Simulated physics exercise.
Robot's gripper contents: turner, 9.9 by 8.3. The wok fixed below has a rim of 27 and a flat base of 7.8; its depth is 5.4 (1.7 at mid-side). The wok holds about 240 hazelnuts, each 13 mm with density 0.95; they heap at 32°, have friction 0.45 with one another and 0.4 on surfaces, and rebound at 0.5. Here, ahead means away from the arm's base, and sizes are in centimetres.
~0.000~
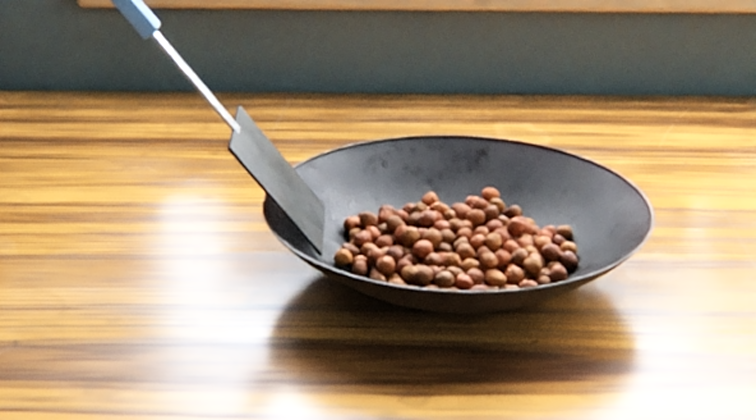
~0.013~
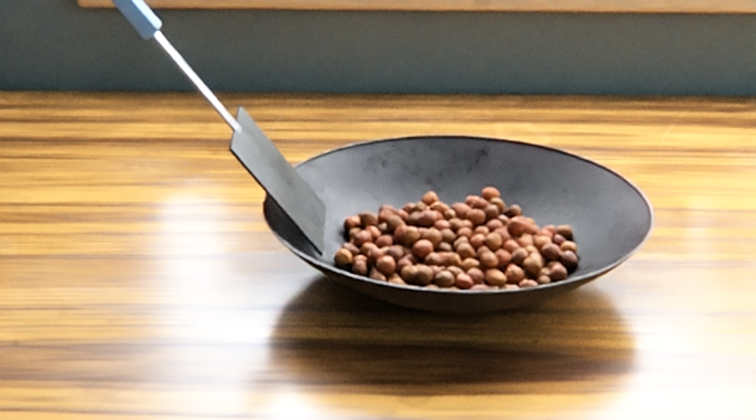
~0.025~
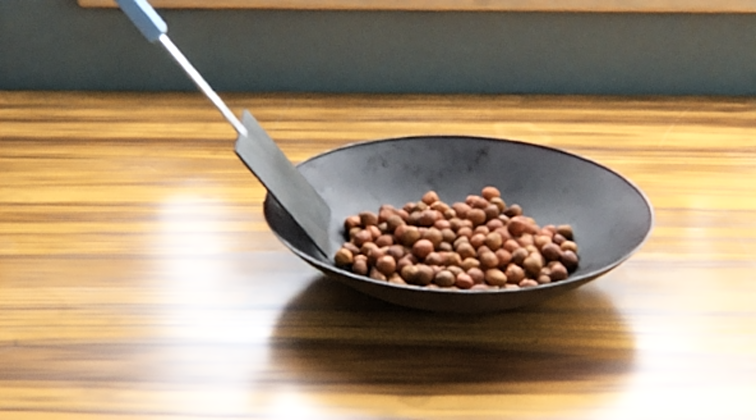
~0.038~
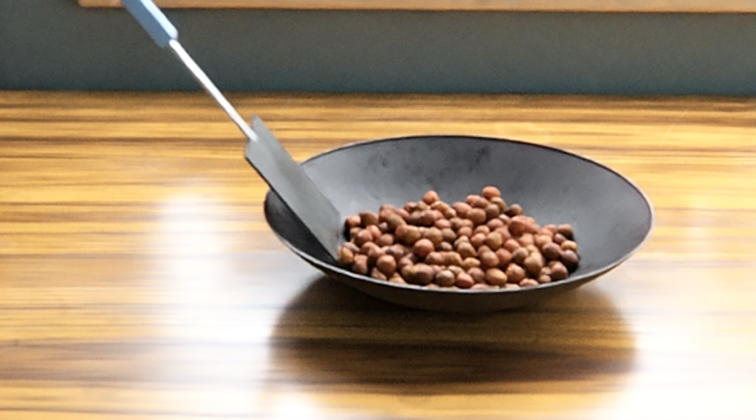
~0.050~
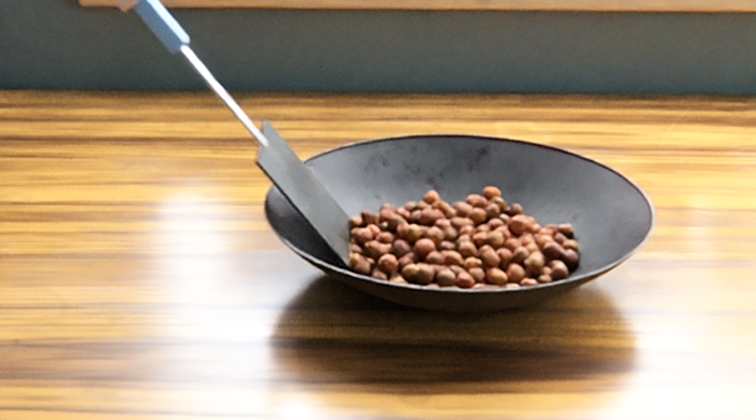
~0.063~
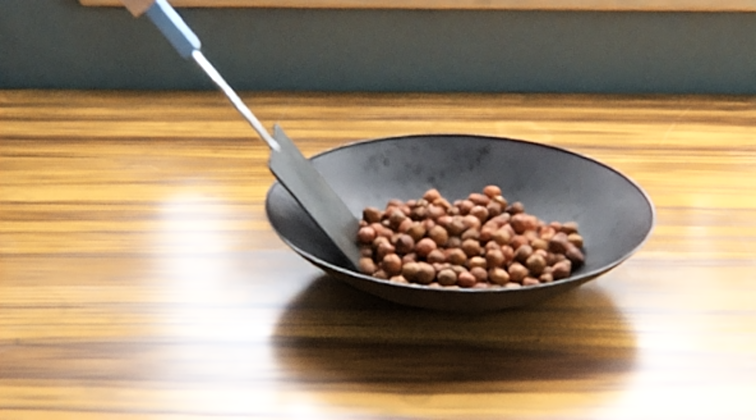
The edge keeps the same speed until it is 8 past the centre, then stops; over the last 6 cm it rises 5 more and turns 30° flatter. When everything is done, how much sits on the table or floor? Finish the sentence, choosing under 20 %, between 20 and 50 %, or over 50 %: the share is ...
The share is under 20 %.
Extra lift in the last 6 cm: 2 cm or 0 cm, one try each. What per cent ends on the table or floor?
You'd get some 15 per cent with the first setting and some 20 per cent with the second.
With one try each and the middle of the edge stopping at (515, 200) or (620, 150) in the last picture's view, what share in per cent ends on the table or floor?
First try about 0 percent, second about 30 percent.
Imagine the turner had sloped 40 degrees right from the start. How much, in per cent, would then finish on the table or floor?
My guess is close to 10 per cent.
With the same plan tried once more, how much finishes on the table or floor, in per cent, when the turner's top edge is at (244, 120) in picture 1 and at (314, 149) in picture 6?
40 per cent.
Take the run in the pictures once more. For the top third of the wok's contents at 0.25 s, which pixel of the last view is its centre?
I'd say close to (590, 209).
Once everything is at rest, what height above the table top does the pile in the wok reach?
Some 5.5 cm above the table.
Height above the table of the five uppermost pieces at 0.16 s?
I'd put them at about 5 centimetres above the table.
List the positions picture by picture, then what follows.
The turner top edge at (234, 126), sloping 52°; upper third of the load around (463, 241), from x 345 to 570, top at y 195; 245 in the wok, in the first picture.
The turner top edge at (235, 127), sloping 52°; upper third of the load around (463, 241), from x 345 to 570, top at y 195, in the second picture.
The turner top edge at (240, 130), sloping 52°; upper third of the load around (464, 240), from x 345 to 570, top at y 195, in the third picture.
The turner top edge at (250, 135), sloping 52°; upper third of the load around (464, 240), from x 345 to 570, top at y 195, in the fourth picture.
The turner top edge at (261, 140), sloping 52°; upper third of the load around (466, 240), from x 355 to 570, top at y 195, in the fifth picture.
The turner top edge at (272, 145), sloping 52°; upper third of the load around (469, 239), from x 365 to 575, top at y 195; 245 in the wok, in the sixth picture.
After 0.16 s, sloping 52°, highest piece 6 above the table; 245 in the wok.
After 0.25 s, sloping 42°, highest piece 7 above the table; 244 in the wok, 1 on the blade or in flight.
After 0.50 s, sloping 22°, highest piece 6 above the table; 217 in the wok, 24 on the table or floor, 4 on the blade or in flight.
After 1.55 s, sloping 22°, highest piece 5 above the table; 217 in the wok, 28 on the table or floor.
In the end, 217 in the wok, 28 on the table or floor. That is 11 % on the table or floor.
